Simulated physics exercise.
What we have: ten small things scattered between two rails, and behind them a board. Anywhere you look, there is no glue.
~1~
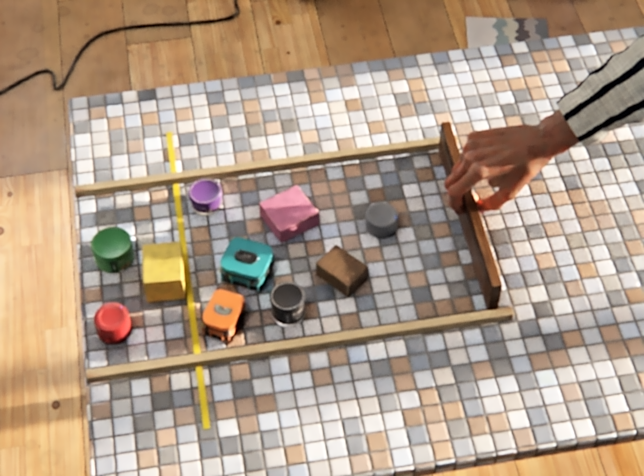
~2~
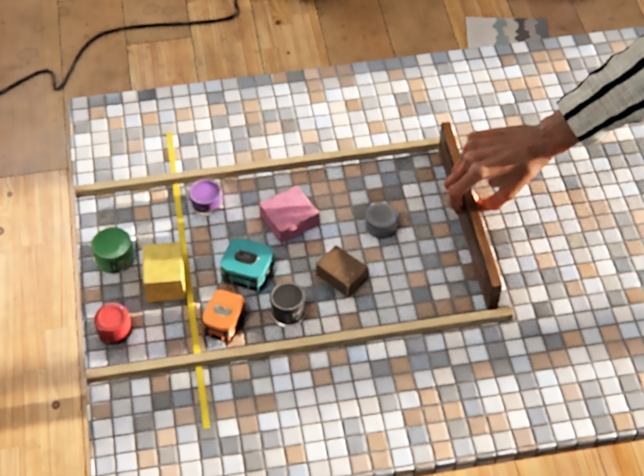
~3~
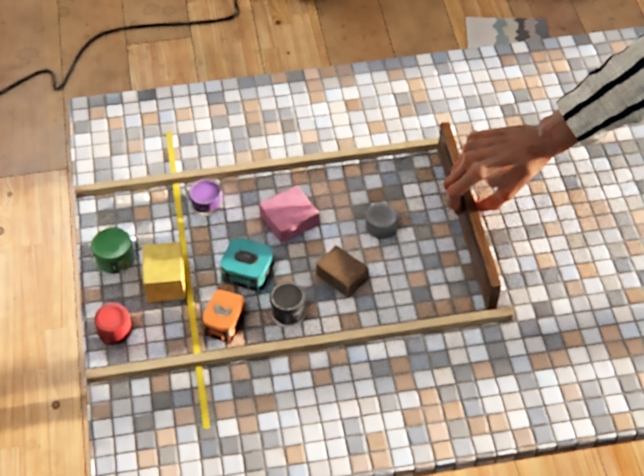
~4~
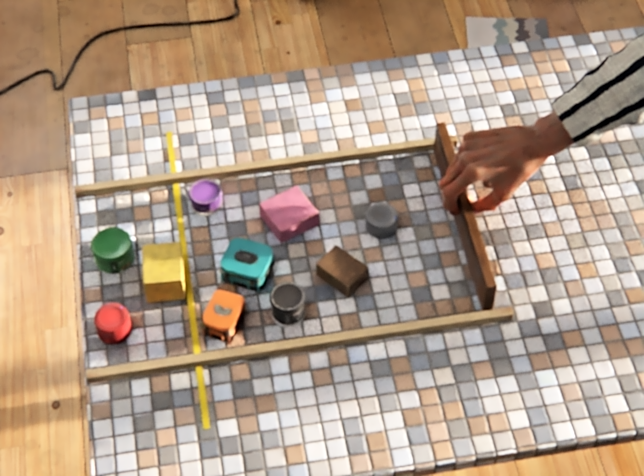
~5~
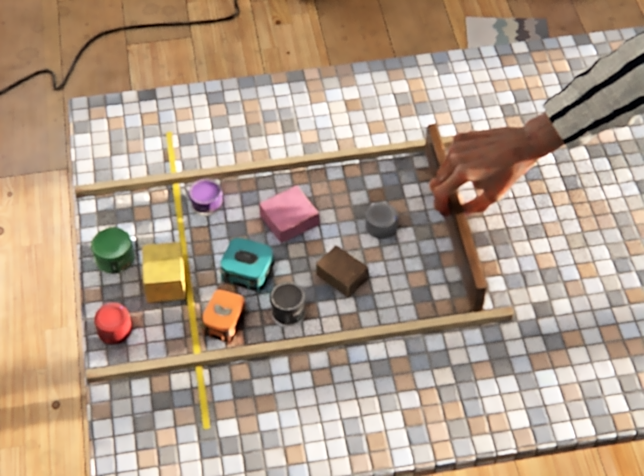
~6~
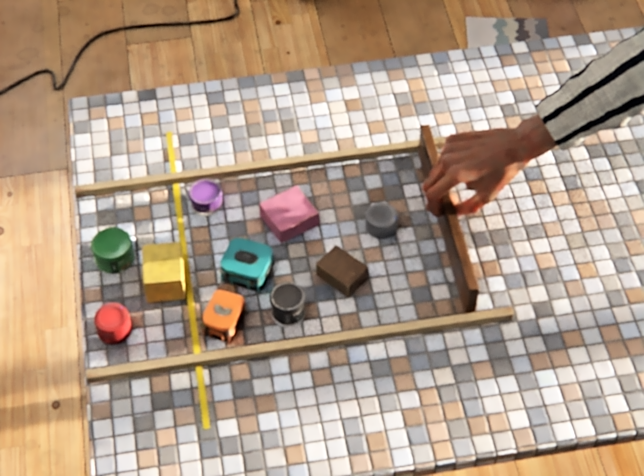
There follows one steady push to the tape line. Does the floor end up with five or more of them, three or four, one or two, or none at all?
Nothing slips off.
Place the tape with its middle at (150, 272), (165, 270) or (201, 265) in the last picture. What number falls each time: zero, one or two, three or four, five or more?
First 1 or 2, then one to two, then not one.
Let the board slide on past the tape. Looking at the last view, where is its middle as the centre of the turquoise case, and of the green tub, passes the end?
Middle approx. at (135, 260), then approx. at (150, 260).
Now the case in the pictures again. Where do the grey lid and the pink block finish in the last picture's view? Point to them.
Around (169, 255) and around (158, 225).
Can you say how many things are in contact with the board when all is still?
The number is 5.
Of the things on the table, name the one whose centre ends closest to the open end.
Result: The yellow block.
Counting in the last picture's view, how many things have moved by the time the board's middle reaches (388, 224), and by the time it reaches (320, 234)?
Counts: 1 and 3.
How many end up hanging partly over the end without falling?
So the number is 1.
Soon after, none off yet; red lid at rest near (113, 324); green tub at rest near (113, 250); yellow block at rest near (164, 272).
At rest, the number that fall off is zero.
